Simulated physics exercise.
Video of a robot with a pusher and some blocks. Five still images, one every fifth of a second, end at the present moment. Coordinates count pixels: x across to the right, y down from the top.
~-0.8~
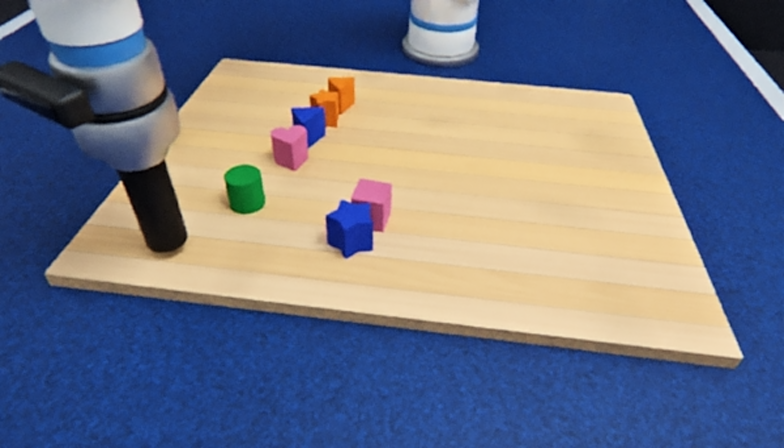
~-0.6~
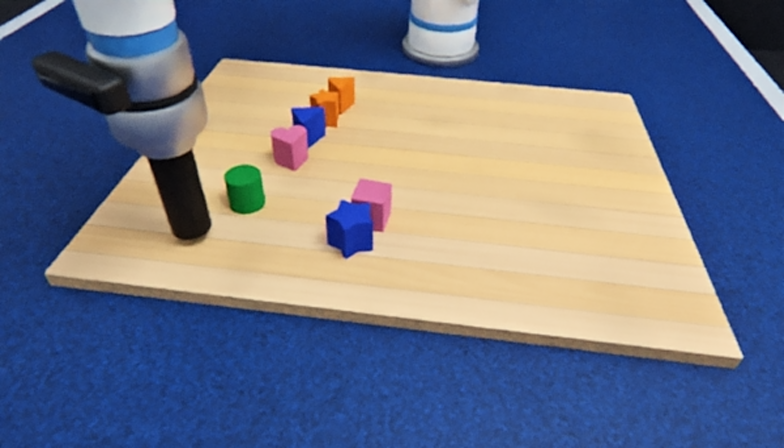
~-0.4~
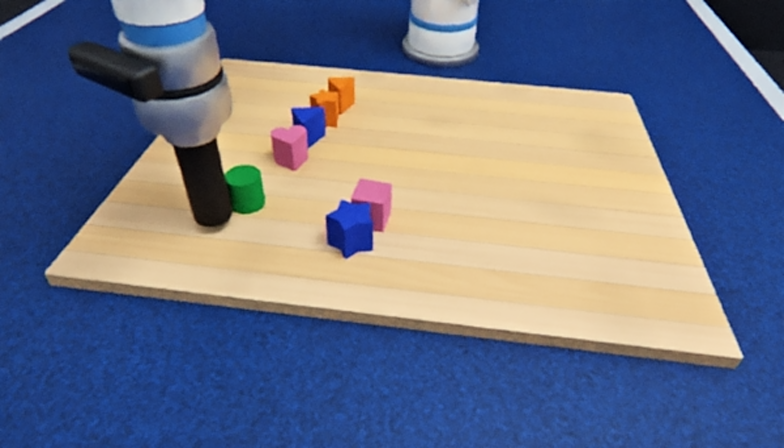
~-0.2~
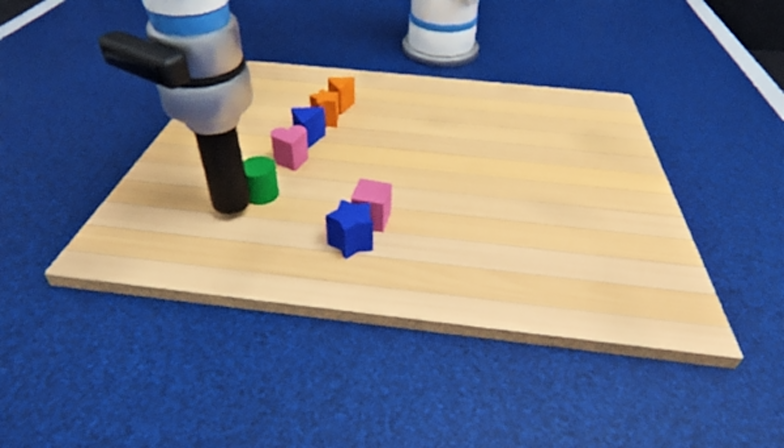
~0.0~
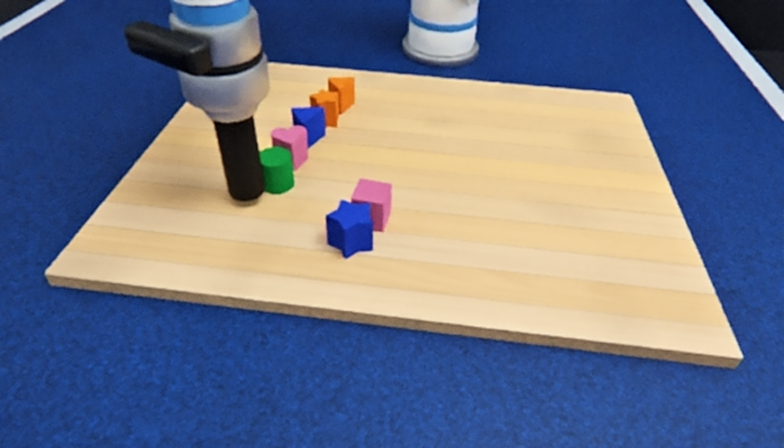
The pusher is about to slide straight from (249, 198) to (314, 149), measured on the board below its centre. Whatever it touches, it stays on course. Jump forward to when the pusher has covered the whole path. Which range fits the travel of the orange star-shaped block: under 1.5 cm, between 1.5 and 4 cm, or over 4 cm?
I reckon it covers between 1.5 and 4 cm.
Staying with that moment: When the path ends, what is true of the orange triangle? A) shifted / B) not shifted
That would be B.
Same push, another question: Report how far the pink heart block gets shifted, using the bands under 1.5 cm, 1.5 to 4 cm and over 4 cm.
Long, over 4 cm.
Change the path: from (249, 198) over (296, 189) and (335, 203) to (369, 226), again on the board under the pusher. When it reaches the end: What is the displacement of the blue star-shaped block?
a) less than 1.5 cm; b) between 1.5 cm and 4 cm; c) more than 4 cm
(a)
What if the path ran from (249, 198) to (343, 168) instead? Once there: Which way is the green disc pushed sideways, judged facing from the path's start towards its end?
Sideways shift: Left.
What follows on the original path. One third of the way, pusher at (272, 173); green disc at (303, 145); pink heart block at (298, 129), turned 45° anticlockwise; blue triangle at (307, 109).
Two thirds of the way, pusher at (294, 156); green disc at (325, 140); pink heart block at (313, 122), turned 35° anticlockwise; blue triangle at (313, 103), turned 25° anticlockwise; orange star-shaped block at (326, 90), turned 25° clockwise.
At the end, pusher at (313, 141); green disc at (329, 139); pink heart block at (337, 112); blue triangle at (320, 102), turned 80° anticlockwise; orange star-shaped block at (325, 89), turned 40° clockwise; orange triangle unmoved.
